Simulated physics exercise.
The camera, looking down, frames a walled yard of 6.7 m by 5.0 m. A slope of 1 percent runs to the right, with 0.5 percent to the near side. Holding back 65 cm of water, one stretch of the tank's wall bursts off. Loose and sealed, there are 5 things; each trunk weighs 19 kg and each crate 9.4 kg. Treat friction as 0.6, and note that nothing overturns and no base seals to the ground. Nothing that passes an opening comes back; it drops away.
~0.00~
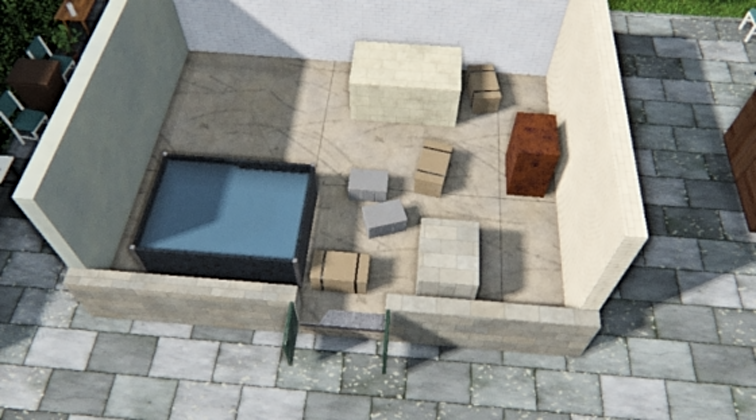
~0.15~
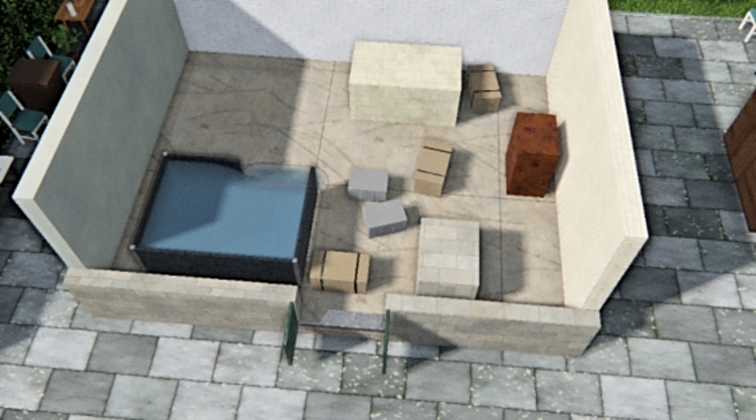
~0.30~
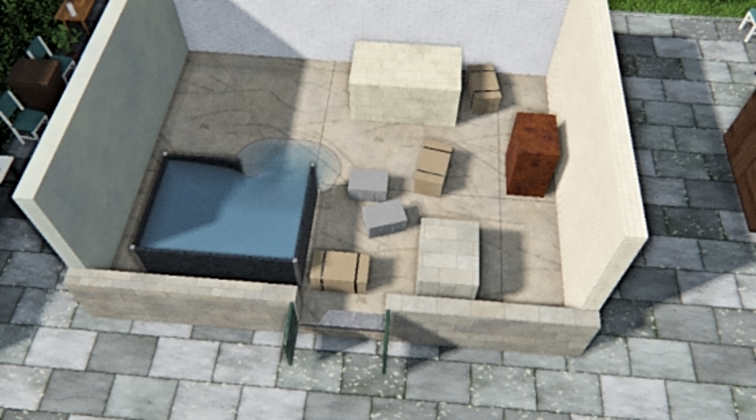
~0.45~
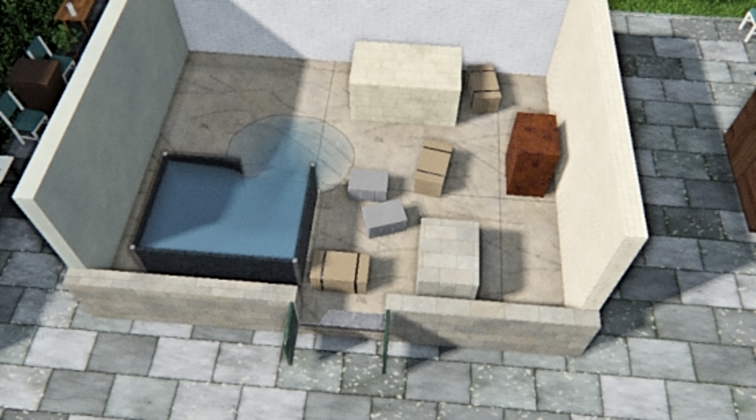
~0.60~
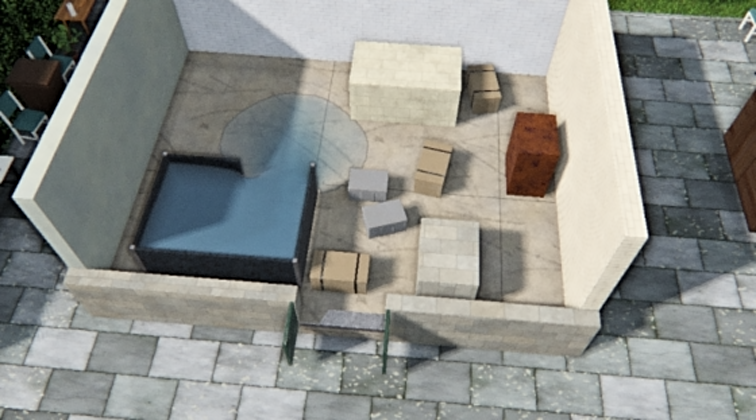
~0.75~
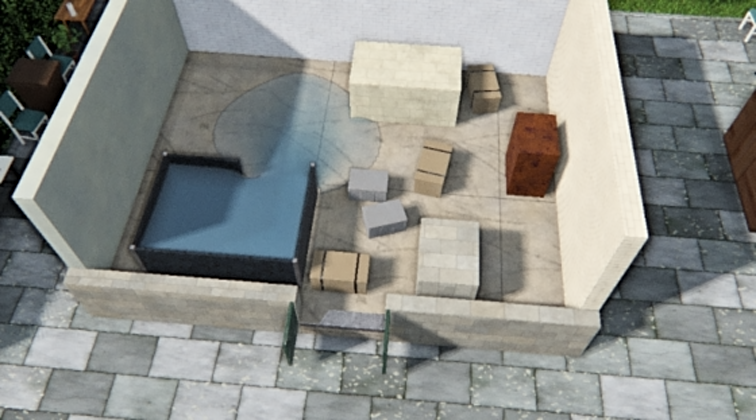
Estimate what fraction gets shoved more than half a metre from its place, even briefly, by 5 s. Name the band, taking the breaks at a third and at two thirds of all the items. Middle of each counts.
The answer is the lowest band, under a third.
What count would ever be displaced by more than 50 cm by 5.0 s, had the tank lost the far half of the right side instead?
Then the count would be 3.
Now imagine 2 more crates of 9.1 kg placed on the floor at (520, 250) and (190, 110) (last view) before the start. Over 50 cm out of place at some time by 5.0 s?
Taking them in order: Below the mark and above the mark.
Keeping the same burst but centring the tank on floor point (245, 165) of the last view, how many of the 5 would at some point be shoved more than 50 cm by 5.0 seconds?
In that case the number is 1.
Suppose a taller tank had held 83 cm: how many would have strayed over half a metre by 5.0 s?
It would come to 0 of them.
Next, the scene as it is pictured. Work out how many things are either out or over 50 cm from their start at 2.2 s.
0.
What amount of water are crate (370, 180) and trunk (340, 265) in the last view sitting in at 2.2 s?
Around 1 cm and 0 cm.
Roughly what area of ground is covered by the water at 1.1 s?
The covered patch comes to about 11.5 m2.
After 1.1 s 0 of 5 are over 50 cm from their spots; 0 afloat.
After 2.2 s 0 of 5 are over 50 cm from their spots; 0 afloat.
After 3.5 s 0 of 5 are over 50 cm from their spots; 0 afloat.
After 5.0 s 0 of 5 are over 50 cm from their spots, and 0 have been at some point; 1 afloat.
